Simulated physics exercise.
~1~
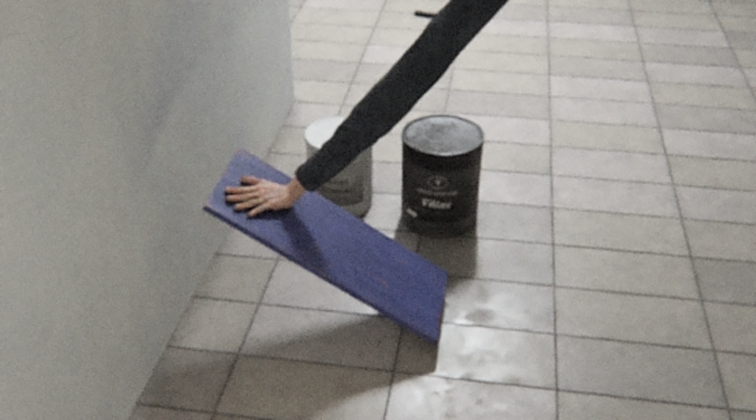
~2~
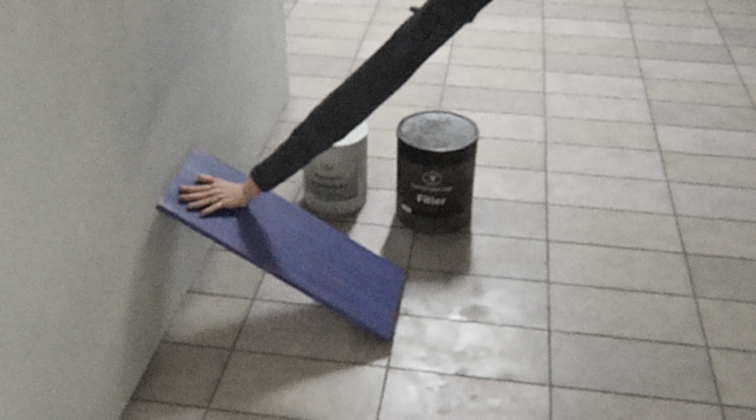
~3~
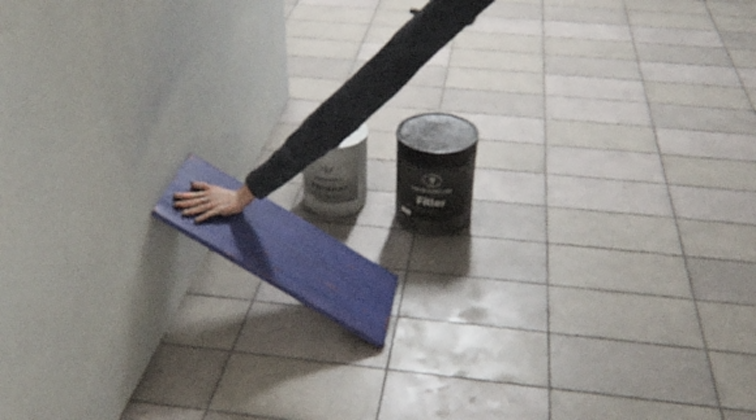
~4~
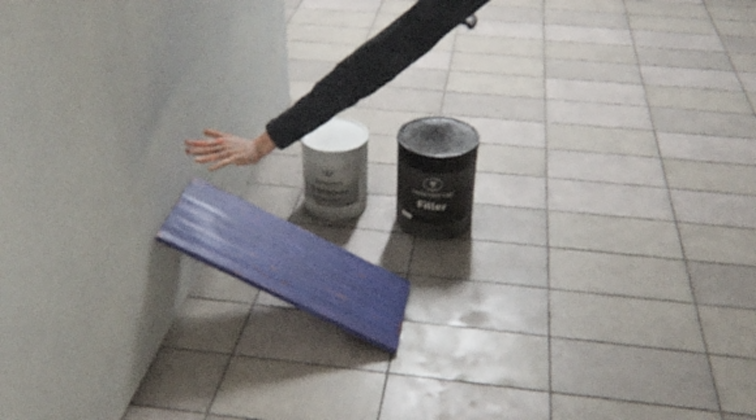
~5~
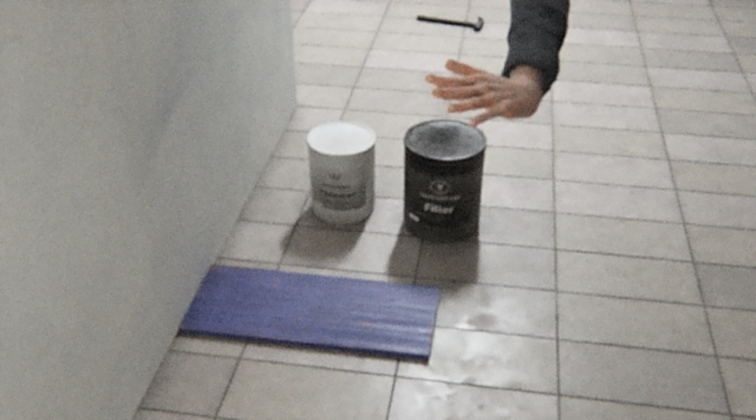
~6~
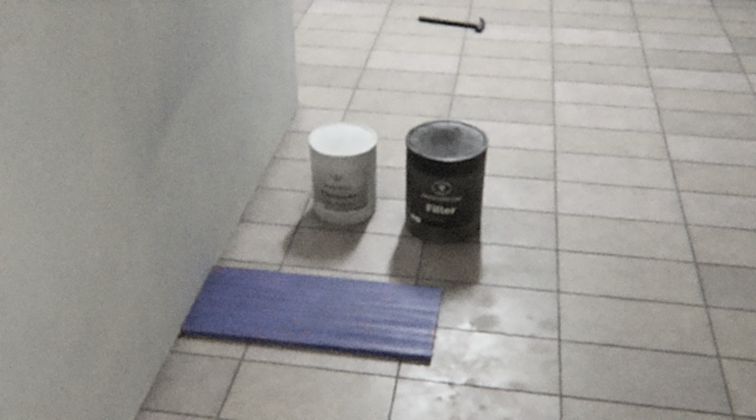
On a tiled floor, a hand leans a blue board on the wall, releases it, and it slides flat.
